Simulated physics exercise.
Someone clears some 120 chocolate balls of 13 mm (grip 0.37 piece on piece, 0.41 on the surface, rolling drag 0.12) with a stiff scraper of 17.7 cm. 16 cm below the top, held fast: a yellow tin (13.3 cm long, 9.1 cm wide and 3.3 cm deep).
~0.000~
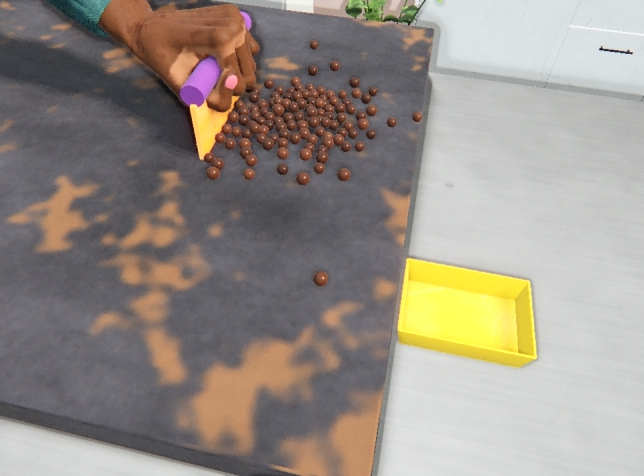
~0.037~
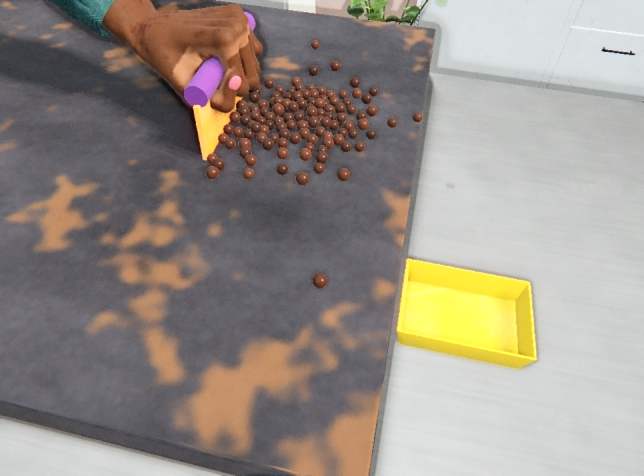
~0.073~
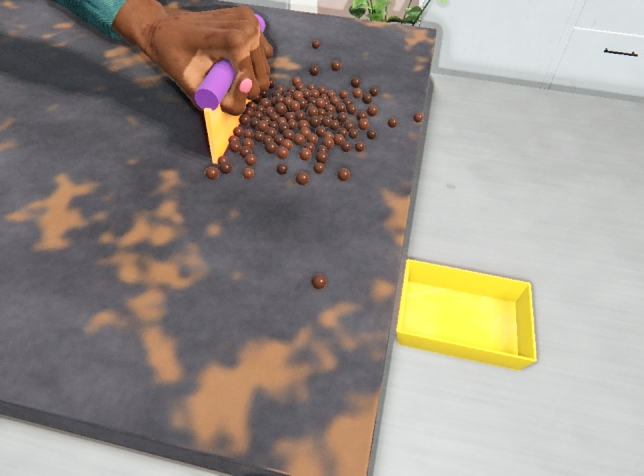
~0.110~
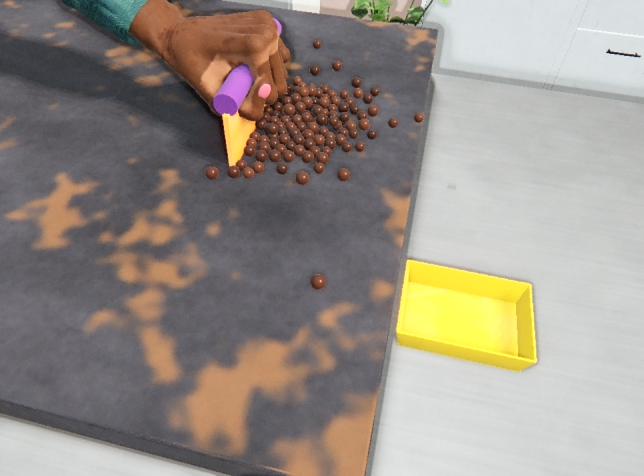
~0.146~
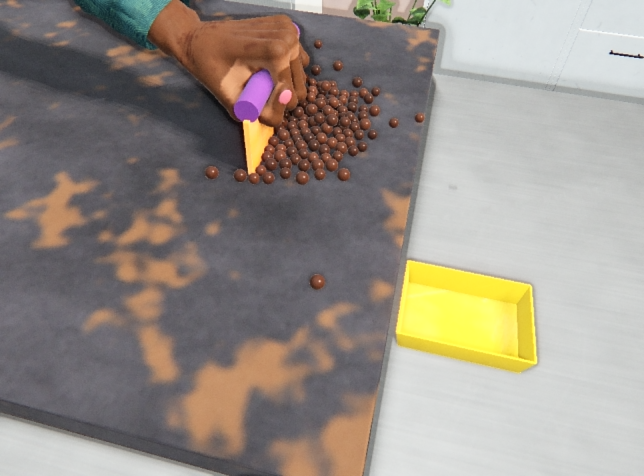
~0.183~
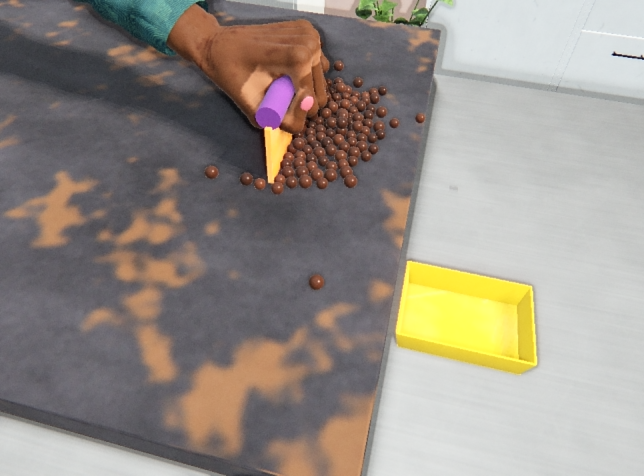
The clip shows a hand holding a purple-handled scraper with an orange blade against scattered chocolate balls on a dark, brown-patched surface, barely moving at first, then pushing the cluster rightward and slightly towards the viewer, near a yellow tin.
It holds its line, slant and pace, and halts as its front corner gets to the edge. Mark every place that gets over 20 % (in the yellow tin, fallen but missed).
Yellow tin: Over, missed: Over.
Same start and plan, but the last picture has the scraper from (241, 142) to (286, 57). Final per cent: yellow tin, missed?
Yellow tin 30, missed 30.
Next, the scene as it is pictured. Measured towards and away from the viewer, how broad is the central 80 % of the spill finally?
Some 28 cm.
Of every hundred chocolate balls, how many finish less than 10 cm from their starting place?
Roughly 15 per cent.
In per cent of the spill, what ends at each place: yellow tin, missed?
Yellow tin 25, missed 55.
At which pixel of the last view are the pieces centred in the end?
Near (478, 260).
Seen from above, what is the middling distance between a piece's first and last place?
About 26 cm.
After 0.35 s, scraper 19 cm from its start, spill 25 cm wide; off the edge, not caught 5 %, still on top 95 %.
After 0.51 s, scraper 23 cm from its start, spill 28 cm wide; yellow tin 20 %, off the edge, not caught 60 %, still on top 25 %.
After 0.65 s, scraper 23 cm from its start, spill 29 cm wide; yellow tin 25 %, off the edge, not caught 55 %, still on top 20 %.
In the end, at 1.6 s, yellow tin 25 %, fallen but missed 55 %, still on top 20 %.
